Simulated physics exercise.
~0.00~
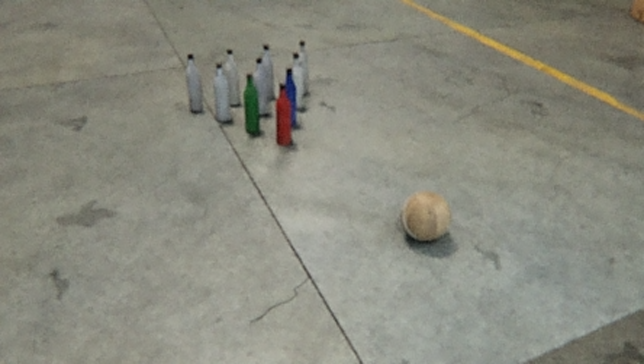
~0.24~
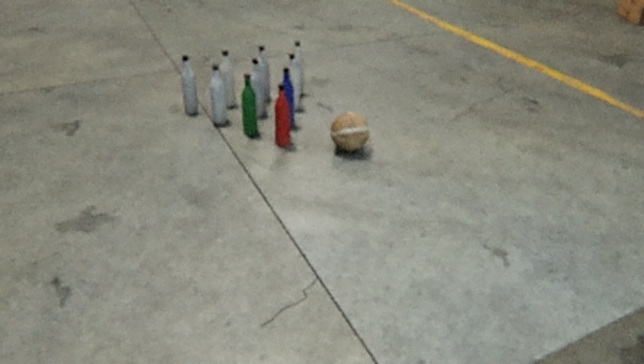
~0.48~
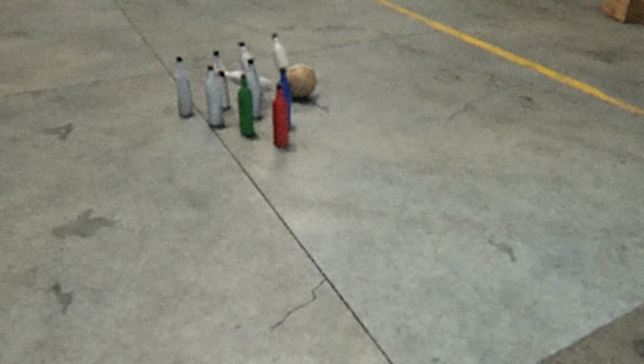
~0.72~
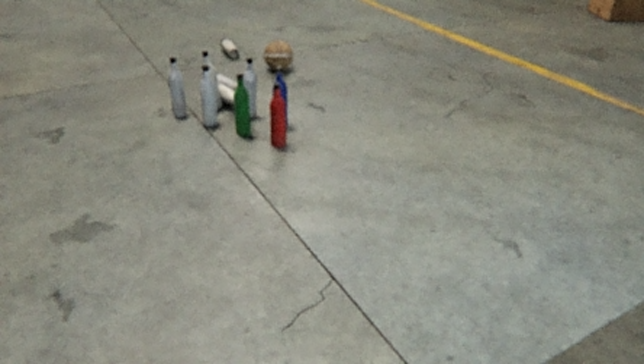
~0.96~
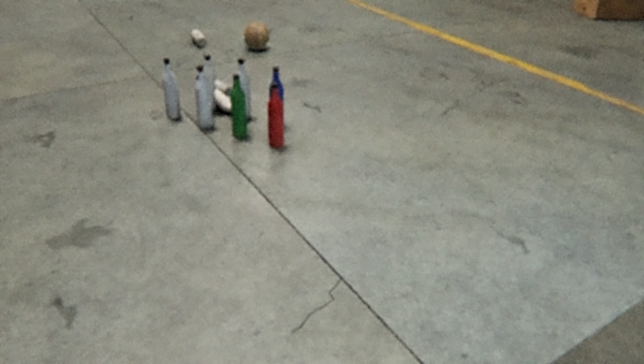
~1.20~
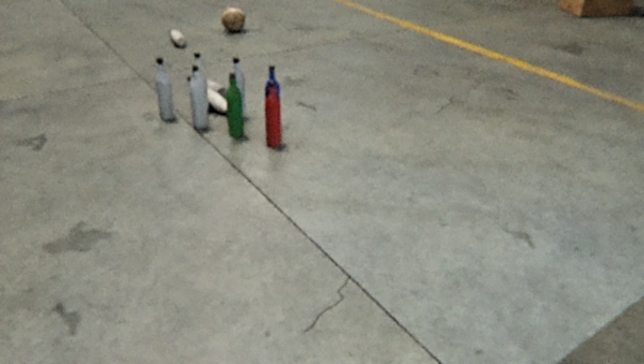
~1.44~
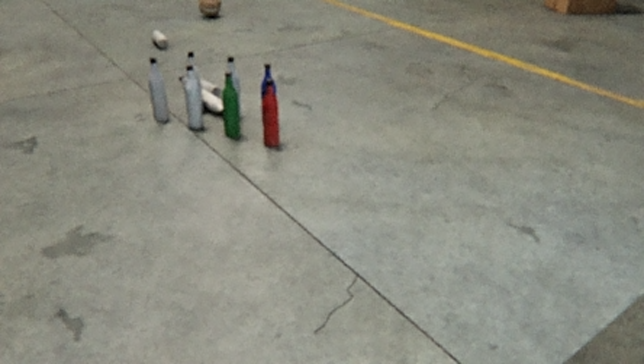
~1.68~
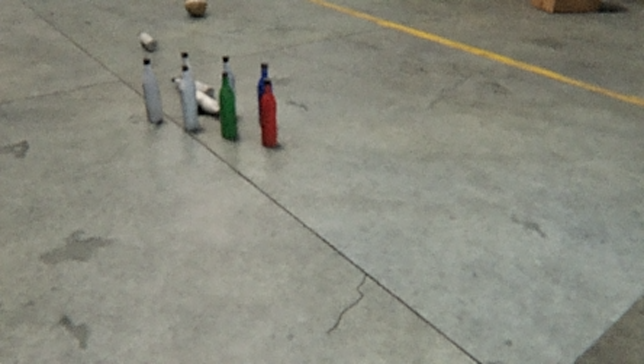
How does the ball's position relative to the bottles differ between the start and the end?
At the start the ball is in front of the bottles and off to their right. At the end it is well behind them, near the top of the view and left of the middle.
